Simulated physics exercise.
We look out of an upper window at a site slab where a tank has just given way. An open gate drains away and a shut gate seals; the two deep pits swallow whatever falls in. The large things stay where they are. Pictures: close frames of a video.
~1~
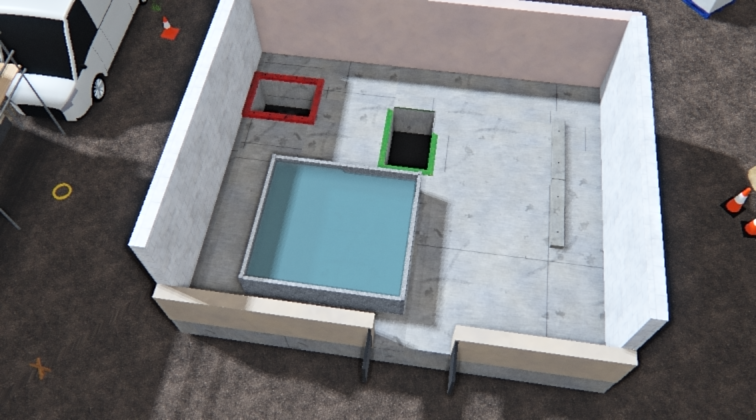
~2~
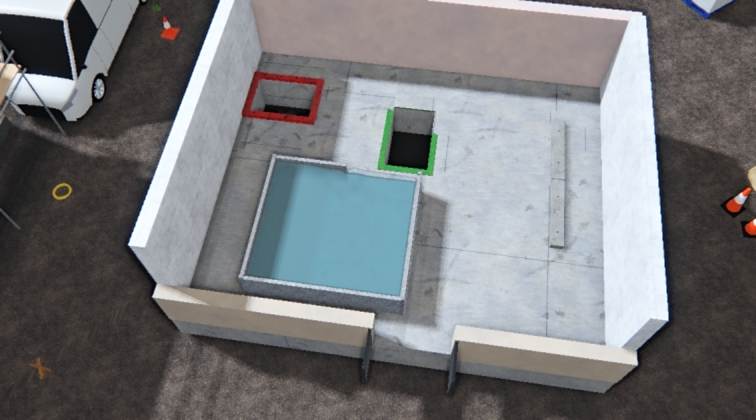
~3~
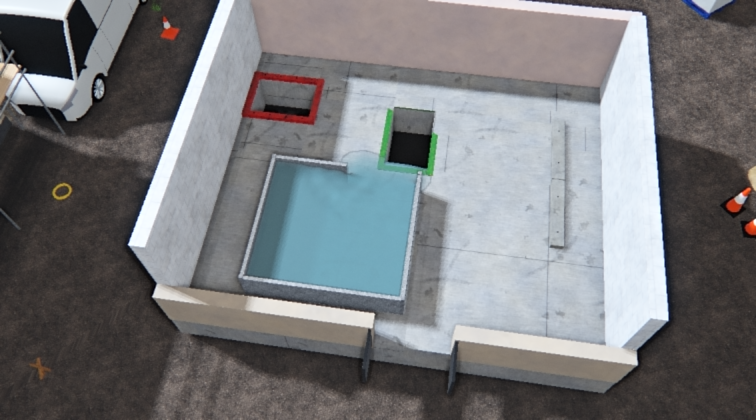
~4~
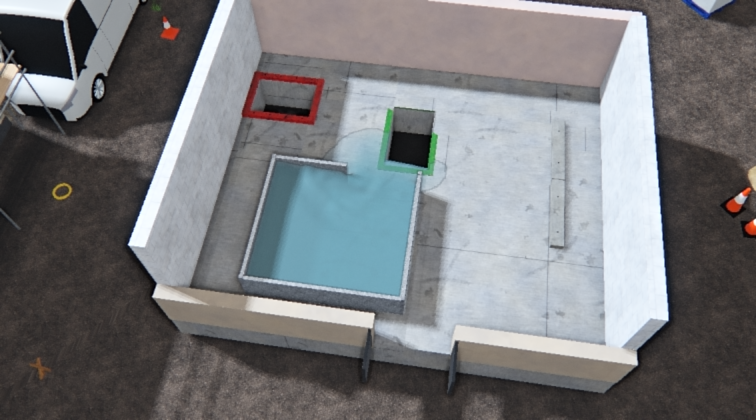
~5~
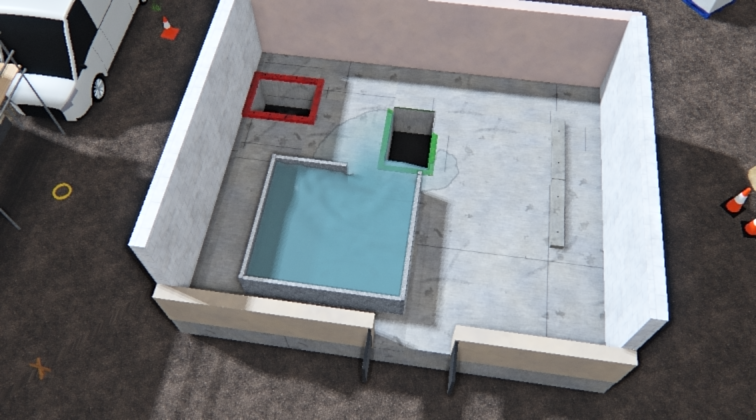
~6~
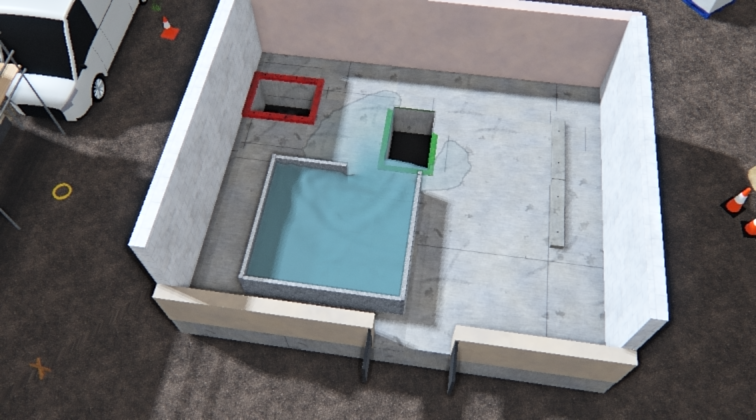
Water in a tank on a walled slab starts out still, then pours through a gap in the tank's far side and spreads thinly across the pale floor, reaching around the green-edged opening as ripples cross the tank's surface.
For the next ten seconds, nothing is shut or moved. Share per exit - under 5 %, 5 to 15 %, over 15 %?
Gate: Under 5 %. Red pit: Under 5 %. Green pit: Over 15 %.
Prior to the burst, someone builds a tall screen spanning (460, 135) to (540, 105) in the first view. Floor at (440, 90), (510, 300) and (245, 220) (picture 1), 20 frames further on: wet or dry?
One after the other: Wet, dry, dry.
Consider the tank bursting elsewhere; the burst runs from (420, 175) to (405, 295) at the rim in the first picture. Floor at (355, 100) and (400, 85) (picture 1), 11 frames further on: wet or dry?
Lab note, in order - left bare; left bare.
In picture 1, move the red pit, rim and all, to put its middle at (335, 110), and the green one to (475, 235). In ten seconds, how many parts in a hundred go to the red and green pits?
Red gets 4 in a hundred; green gets 6 in a hundred.
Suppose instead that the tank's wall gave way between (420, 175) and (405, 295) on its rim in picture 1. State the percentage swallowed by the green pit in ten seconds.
Per cent: Green 15.
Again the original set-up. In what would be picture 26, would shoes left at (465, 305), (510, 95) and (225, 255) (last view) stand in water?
The readings in sequence are waterless, watered, waterless.
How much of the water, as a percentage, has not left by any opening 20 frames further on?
That works out to about 70 per cent.
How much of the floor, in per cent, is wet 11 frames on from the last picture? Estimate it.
Near 25 in a hundred.
A moment on, water covers 15 % of the floor; the gate 0 %, the red pit 0 %, the green pit 10 %.
Next, water covers 25 % of the floor; the gate 0 %, the red pit 0 %, the green pit 19 %.
Then, water covers 30 % of the floor; the gate 0 %, the red pit 0 %, the green pit 29 %.
Later, water covers 40 % of the floor; the gate 0 %, the red pit 2 %, the green pit 41 %.
In the end, water covers 60 % of the floor; the gate 0 %, the red pit 2 %, the green pit 52 %.
